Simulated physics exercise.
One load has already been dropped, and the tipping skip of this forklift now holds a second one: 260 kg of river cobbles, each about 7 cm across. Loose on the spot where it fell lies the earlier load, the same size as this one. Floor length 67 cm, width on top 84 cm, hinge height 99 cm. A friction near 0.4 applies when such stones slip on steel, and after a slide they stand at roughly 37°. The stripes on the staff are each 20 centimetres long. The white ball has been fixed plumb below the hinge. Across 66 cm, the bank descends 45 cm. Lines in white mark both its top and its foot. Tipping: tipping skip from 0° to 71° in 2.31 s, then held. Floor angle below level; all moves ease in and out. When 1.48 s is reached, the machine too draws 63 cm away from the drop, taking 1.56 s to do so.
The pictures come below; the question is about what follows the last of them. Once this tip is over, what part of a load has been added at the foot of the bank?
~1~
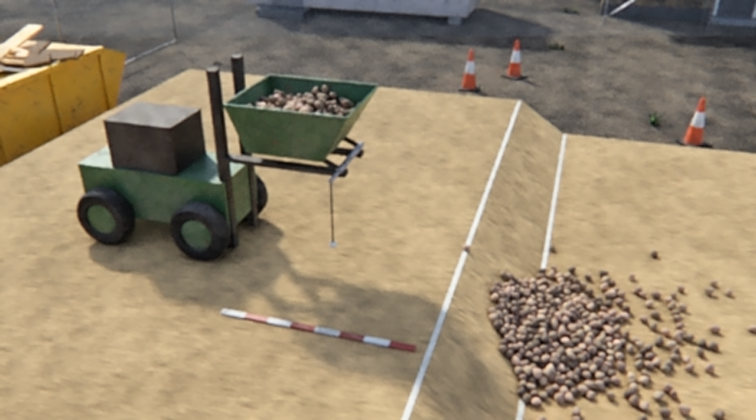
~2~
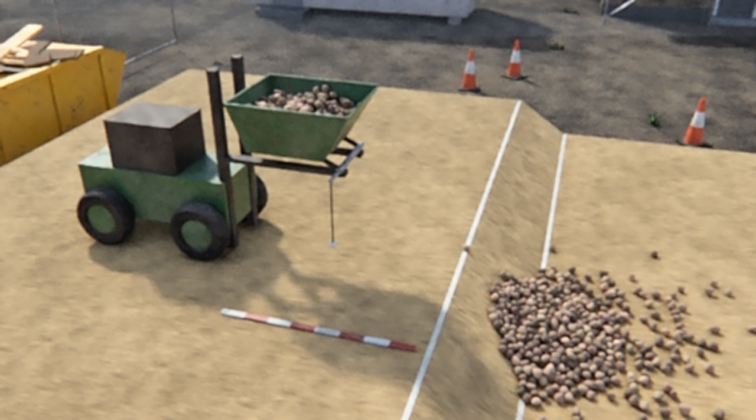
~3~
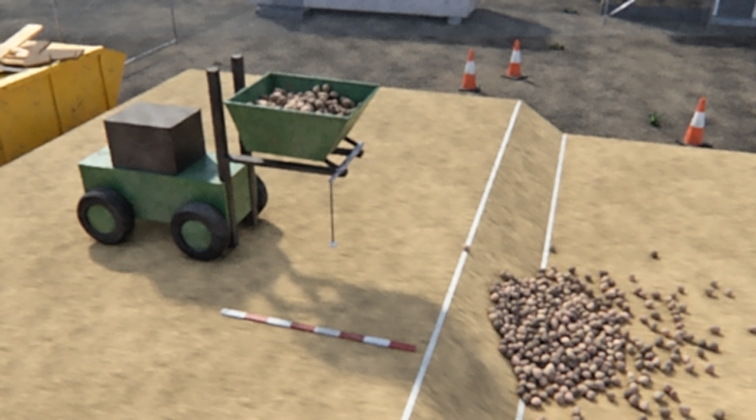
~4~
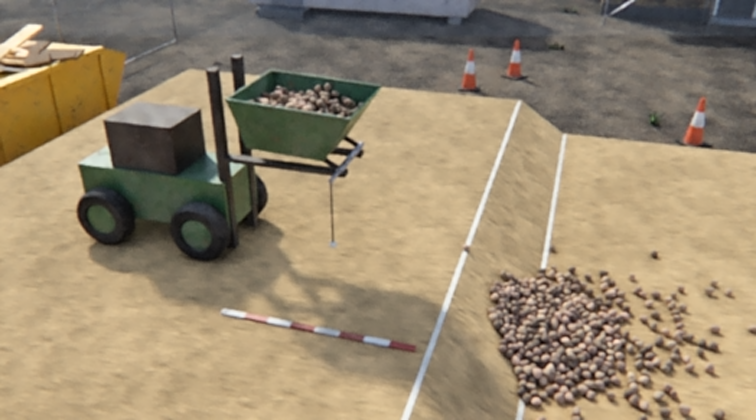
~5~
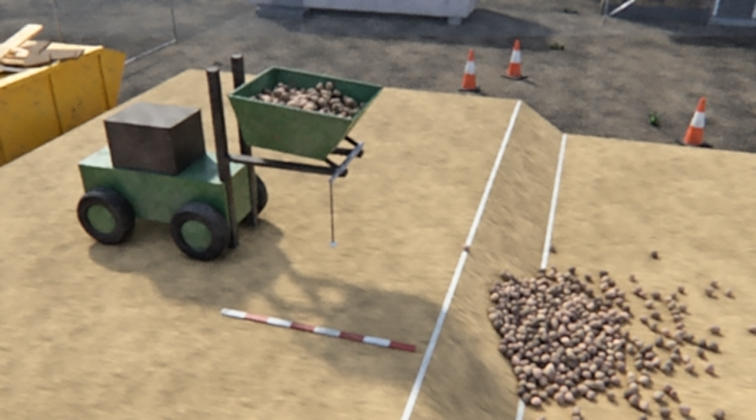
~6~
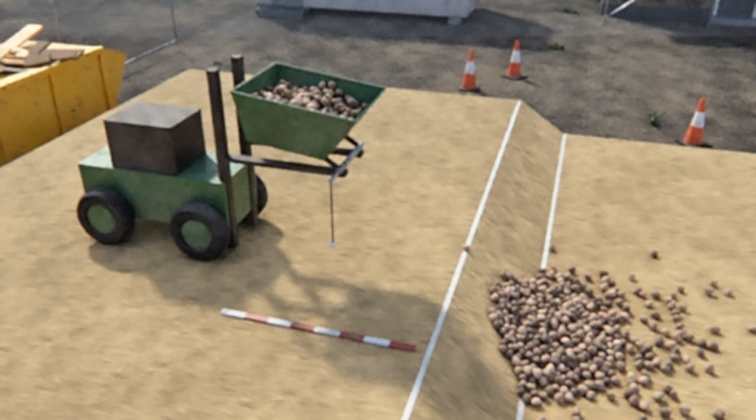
Roughly 3 per cent.
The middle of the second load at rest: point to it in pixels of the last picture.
Their middle is at about (388, 260).
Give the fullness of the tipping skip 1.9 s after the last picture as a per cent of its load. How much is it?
50 % still inside.
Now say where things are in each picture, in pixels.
In the first frame, the tipping skip is at 0°, its lip at (346, 119); the top of the load is at (304, 98). The earlier load is highest near (494, 288), 15 cm below ground level, 20 % on the top or the slope, 80 % at the foot of the bank.
In the second frame, the tipping skip is at 0°, its lip at (346, 119); the top of the load is at (305, 97).
The third frame shows lip at (348, 119), floor tilted 1°, highest stones at (305, 96).
In the fourth frame, the tipping skip is at 3°, its lip at (349, 120); the top of the load is at (307, 95).
In the fifth frame, the tipping skip is at 5°, its lip at (352, 121); the top of the load is at (305, 93).
In the sixth frame, the tipping skip is at 8°, its lip at (354, 122); the top of the load is at (301, 92).
Then, 1.3 s after the last picture the floor is at 60°; in per cent of one load, 100 in the tipping skip, 20 on the top or the slope, 80 at the foot of the bank; the foremost stones are past the picture's edge.
Then, 1.9 s after the last picture the floor is at 71°; in per cent of one load, 52 in the tipping skip, 67 on the top or the slope, 80 at the foot of the bank; the foremost stones are past the picture's edge.
Then, 3.0 s after the last picture the floor is at 71°; in per cent of one load, 25 in the tipping skip, 92 on the top or the slope, 82 at the foot of the bank; the foremost stones are past the picture's edge.
Then, 5.4 s after the last picture the floor is at 71°; in per cent of one load, 2 in the tipping skip, 115 on the top or the slope, 83 at the foot of the bank; the foremost stones are past the picture's edge. Net gain at the foot of the bank, 3.
